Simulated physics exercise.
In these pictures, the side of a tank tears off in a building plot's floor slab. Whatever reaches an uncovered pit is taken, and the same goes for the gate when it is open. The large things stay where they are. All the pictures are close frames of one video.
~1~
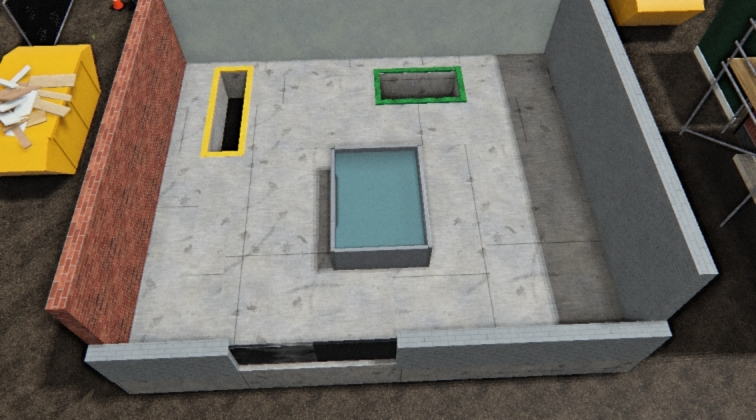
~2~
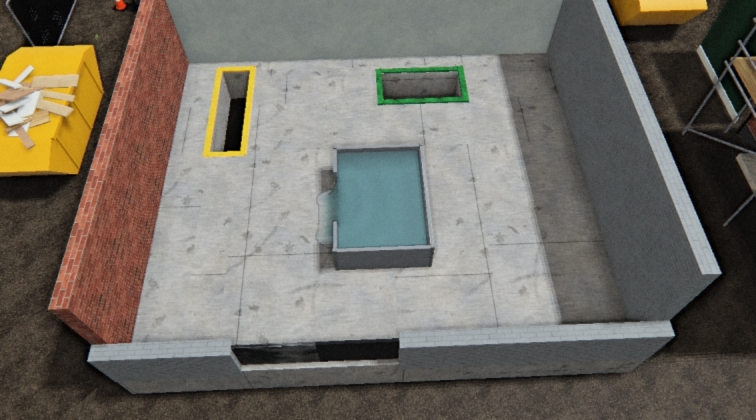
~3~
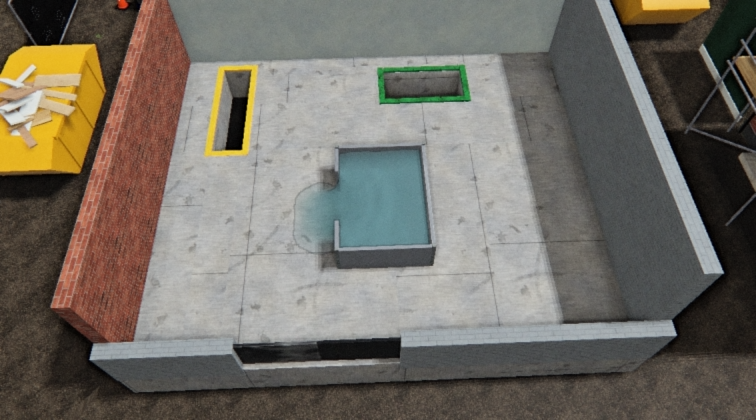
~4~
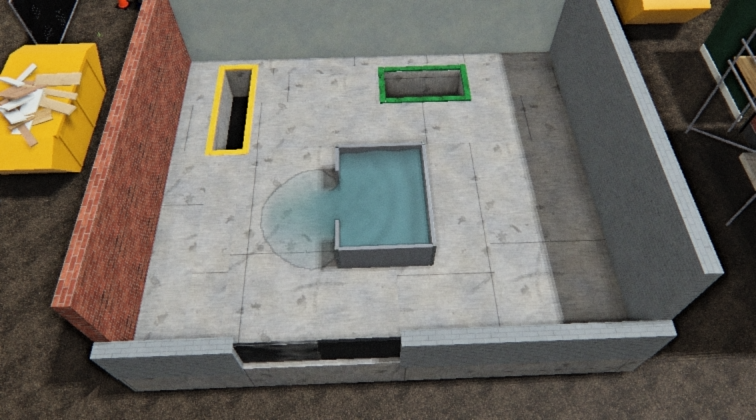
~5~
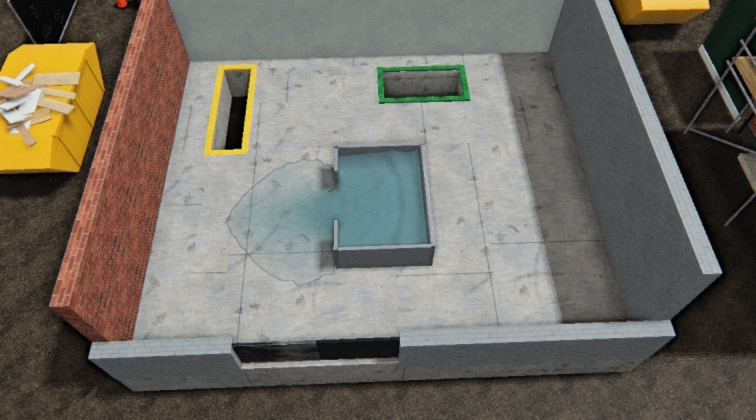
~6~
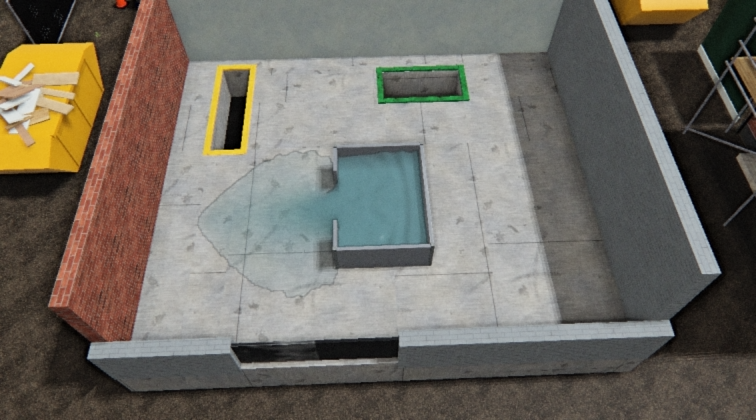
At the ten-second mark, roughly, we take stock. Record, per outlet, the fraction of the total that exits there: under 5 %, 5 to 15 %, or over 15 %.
Log: Gate - under 5 %; yellow pit - over 15 %; green pit - under 5 %.
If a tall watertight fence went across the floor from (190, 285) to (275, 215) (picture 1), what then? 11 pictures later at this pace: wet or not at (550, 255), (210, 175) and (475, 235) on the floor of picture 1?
Spared; swamped; spared.
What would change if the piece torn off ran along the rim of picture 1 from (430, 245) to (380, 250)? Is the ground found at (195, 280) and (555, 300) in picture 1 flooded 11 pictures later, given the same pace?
In the order asked: Out of reach, sodden.
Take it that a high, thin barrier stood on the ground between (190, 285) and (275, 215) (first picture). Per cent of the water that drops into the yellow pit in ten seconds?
Yellow: 35 %.
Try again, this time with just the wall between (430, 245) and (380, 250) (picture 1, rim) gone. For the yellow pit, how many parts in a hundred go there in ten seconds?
Yellow 6 %.
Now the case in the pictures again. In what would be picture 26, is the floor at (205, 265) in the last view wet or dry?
Submerged.
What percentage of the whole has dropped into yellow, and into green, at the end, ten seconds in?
First 32 %, then 0 %.
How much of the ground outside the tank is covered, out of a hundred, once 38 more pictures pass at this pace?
About 40 in a hundred.
A moment on, water covers 20 % of the floor; the gate 0 %, the yellow pit 0 %, the green pit 0 %.
Next, water covers 25 % of the floor; the gate 0 %, the yellow pit 2 %, the green pit 0 %.
Then, water covers 30 % of the floor; the gate 0 %, the yellow pit 7 %, the green pit 0 %.
Later, water covers 40 % of the floor; the gate 0 %, the yellow pit 18 %, the green pit 0 %.
In the end, water covers 55 % of the floor; the gate 0 %, the yellow pit 31 %, the green pit 0 %.
